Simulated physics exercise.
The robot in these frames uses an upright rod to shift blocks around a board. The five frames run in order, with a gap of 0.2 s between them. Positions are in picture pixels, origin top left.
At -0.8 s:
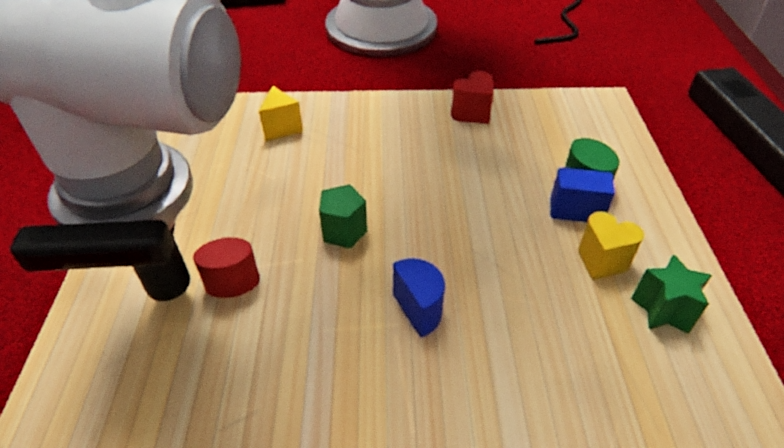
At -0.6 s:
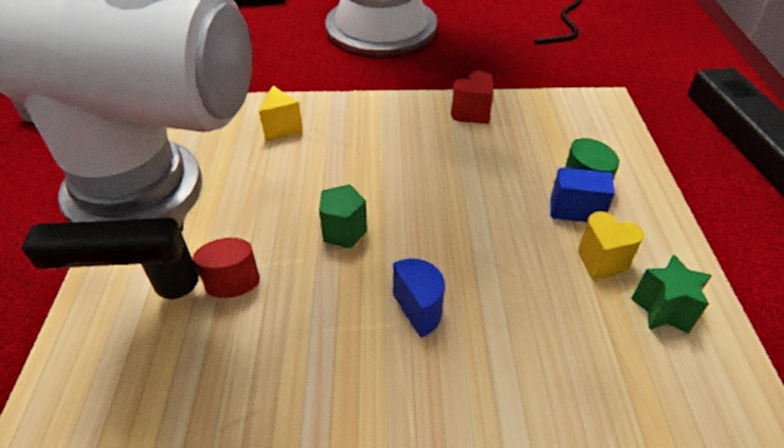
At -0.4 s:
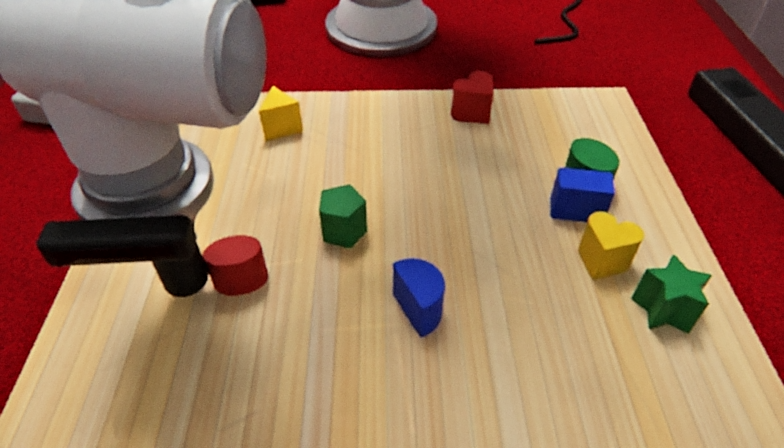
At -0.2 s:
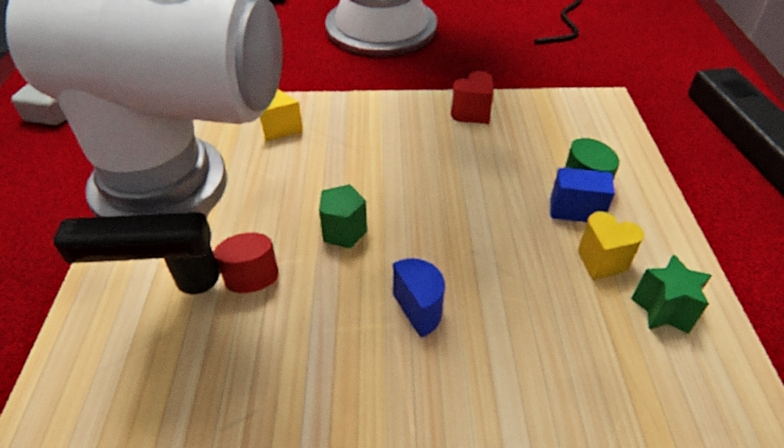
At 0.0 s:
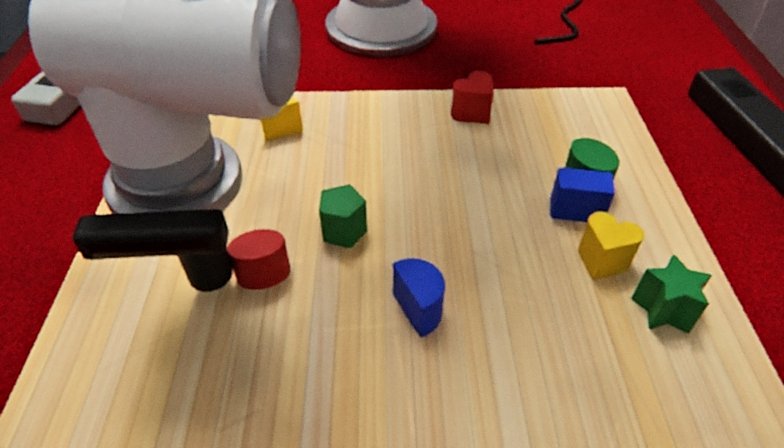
A robot arm with a black upright rod moved right until it met the red oval block, then nudged it a short way across the wooden board toward the green five-sided block, while the other blocks stayed still.
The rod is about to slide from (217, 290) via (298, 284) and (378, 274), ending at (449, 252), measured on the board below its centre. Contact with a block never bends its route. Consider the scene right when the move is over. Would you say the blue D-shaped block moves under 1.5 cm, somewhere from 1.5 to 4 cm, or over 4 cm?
The block shifts less than 1.5 cm.
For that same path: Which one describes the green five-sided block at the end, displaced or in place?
The green five-sided block will be pushed away from where it stands.
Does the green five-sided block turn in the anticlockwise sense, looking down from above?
That would be a no.
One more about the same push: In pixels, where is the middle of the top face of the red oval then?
The red oval ends near (349, 215).
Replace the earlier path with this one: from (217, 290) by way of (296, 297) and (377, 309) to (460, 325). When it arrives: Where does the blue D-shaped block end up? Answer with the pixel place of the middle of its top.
Around pixel (490, 272).
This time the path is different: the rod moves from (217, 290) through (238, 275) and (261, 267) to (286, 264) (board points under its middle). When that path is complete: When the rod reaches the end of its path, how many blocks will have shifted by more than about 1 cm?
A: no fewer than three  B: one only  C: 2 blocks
The answer is B.
What follows on the original path. One third of the way, rod (297, 269); red oval (324, 222), turned 55° anticlockwise; green five-sided block (349, 192).
Two thirds of the way, rod (378, 259); red oval (349, 215); green five-sided block (351, 183), turned 25° clockwise.
At the end, rod (451, 237); red oval (349, 215), turned 135° anticlockwise; green five-sided block (351, 183), turned 25° clockwise; blue D-shaped block in place.
